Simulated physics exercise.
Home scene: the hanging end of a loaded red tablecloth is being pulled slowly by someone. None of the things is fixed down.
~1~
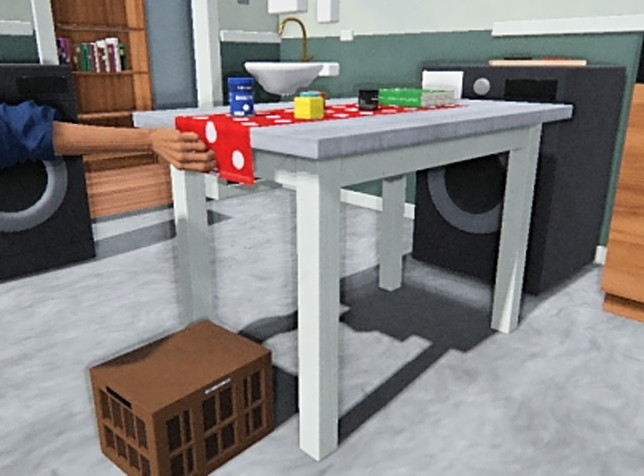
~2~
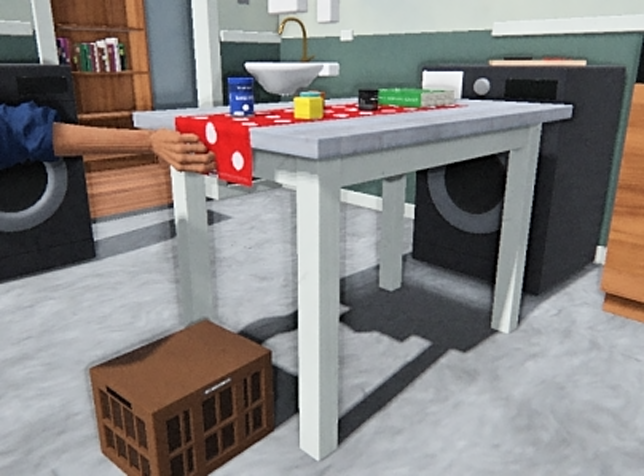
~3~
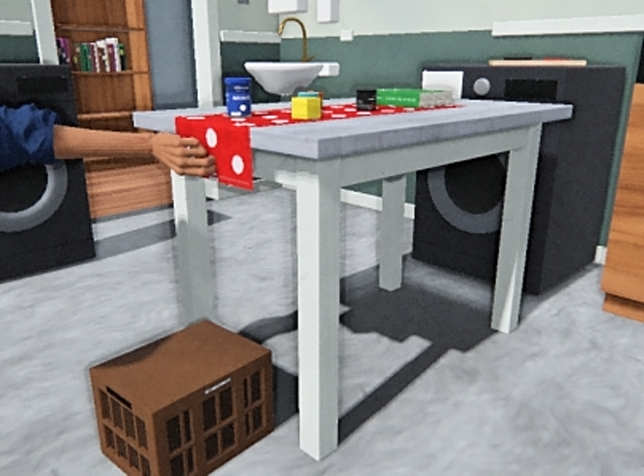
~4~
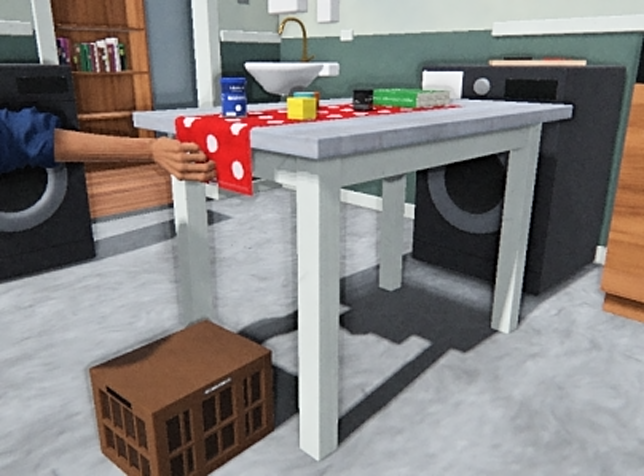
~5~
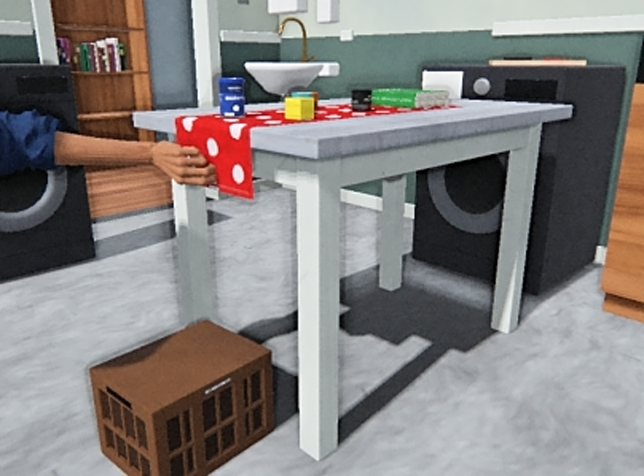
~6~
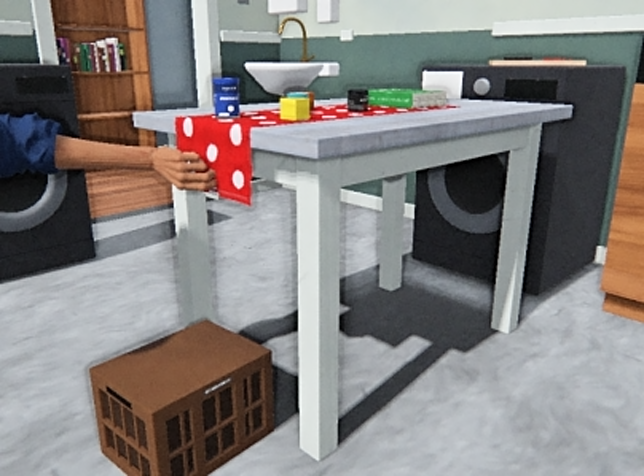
A red tablecloth with white dots was slowly pulled down over the table's near end by a hand at the left, and the blue can, yellow cube and other things on it slid slightly left.
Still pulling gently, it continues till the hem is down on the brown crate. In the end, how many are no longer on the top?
The number that drops will be four.
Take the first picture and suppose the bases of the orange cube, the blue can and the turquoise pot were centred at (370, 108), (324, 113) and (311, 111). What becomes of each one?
Briefly: Orange cube stays; blue can drops; turquoise pot drops.
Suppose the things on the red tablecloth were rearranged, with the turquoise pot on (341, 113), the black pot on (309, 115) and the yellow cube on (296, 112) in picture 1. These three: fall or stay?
In the end the turquoise pot is no longer up there, the black pot is no longer up there and the yellow cube is no longer up there.
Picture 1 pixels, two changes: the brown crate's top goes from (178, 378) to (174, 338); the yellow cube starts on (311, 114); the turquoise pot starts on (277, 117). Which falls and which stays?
Observed: Yellow cube departs; turquoise pot departs.
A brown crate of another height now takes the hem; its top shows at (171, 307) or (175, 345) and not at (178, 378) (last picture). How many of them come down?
Then 2 and 3.
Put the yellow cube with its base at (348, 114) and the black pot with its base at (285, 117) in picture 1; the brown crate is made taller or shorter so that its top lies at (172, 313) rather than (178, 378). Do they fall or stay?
The yellow cube remains up, the black pot comes down.
Soon after, hem near (215, 254); blue can gone.
Then, hem near (216, 302); blue can and yellow cube gone.
At rest, hem on the crate; blue can, yellow cube, turquoise pot and orange cube gone. It carries off four.
